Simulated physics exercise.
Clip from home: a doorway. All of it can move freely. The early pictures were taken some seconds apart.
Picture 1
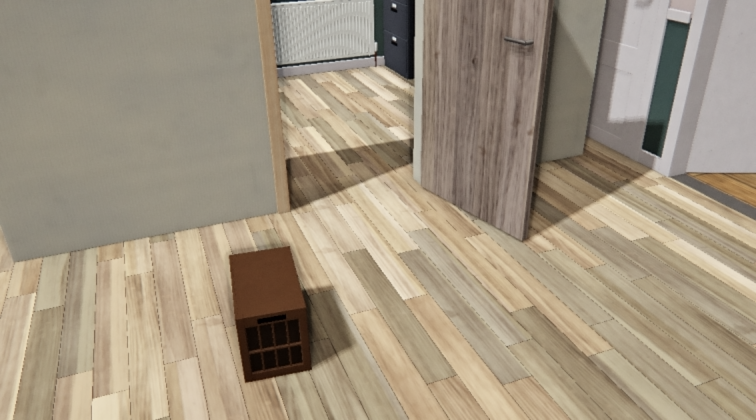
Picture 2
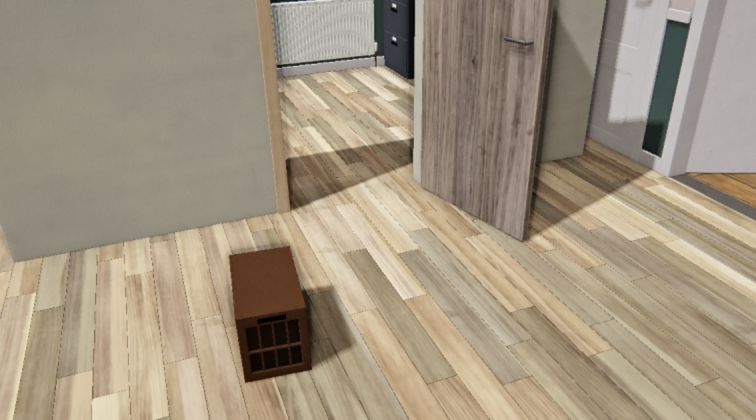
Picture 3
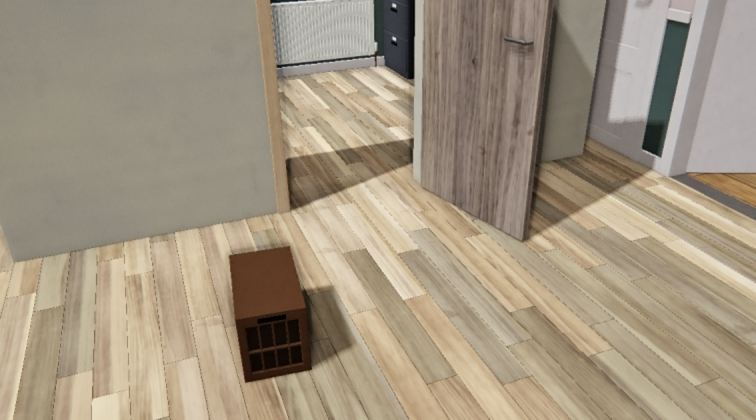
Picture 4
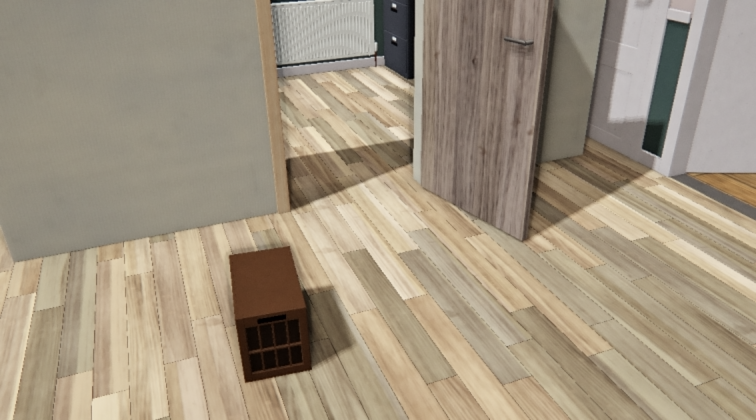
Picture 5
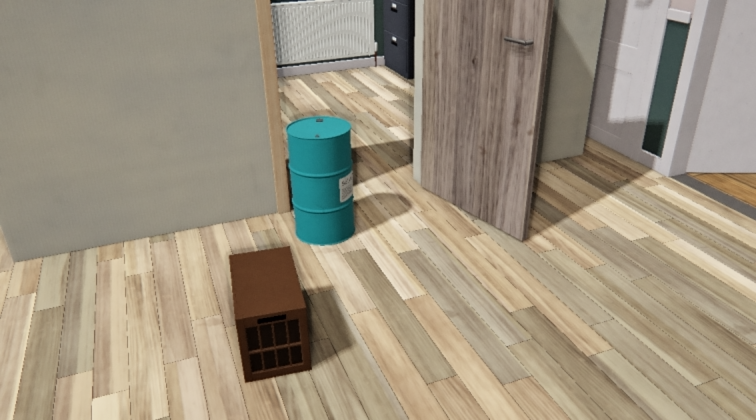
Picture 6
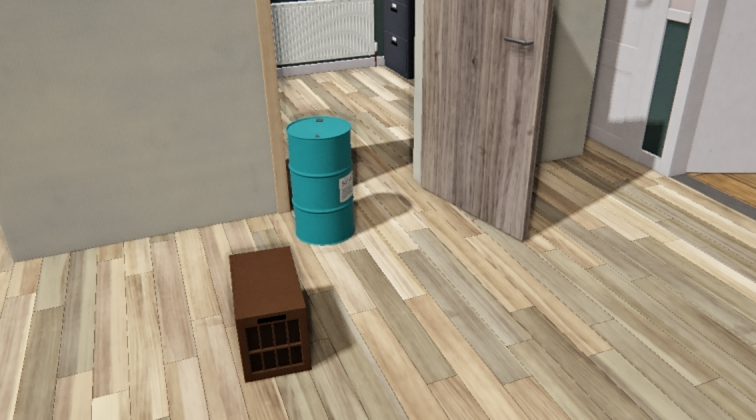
A turquoise drum suddenly appeared in the doorway, behind a brown crate on the wooden floor, and then stayed still; the crate and the wide-open door never moved.
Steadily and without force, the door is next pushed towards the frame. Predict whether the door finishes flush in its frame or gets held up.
Held up.
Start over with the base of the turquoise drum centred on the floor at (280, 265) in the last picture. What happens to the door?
Well, then the door makes it fully home.
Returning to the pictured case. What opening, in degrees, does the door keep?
It comes to about 35°.
Then, 0.60 s after the last picture, door at 92°.
Then, 1.00 s after the last picture, door at 74°.
Then, 1.40 s after the last picture, door at 54°.
Then, 1.70 s after the last picture, door at 38°.
At rest, door at 33°; both in place. Seen from the same camera at the end, turquoise drum near (318, 180).
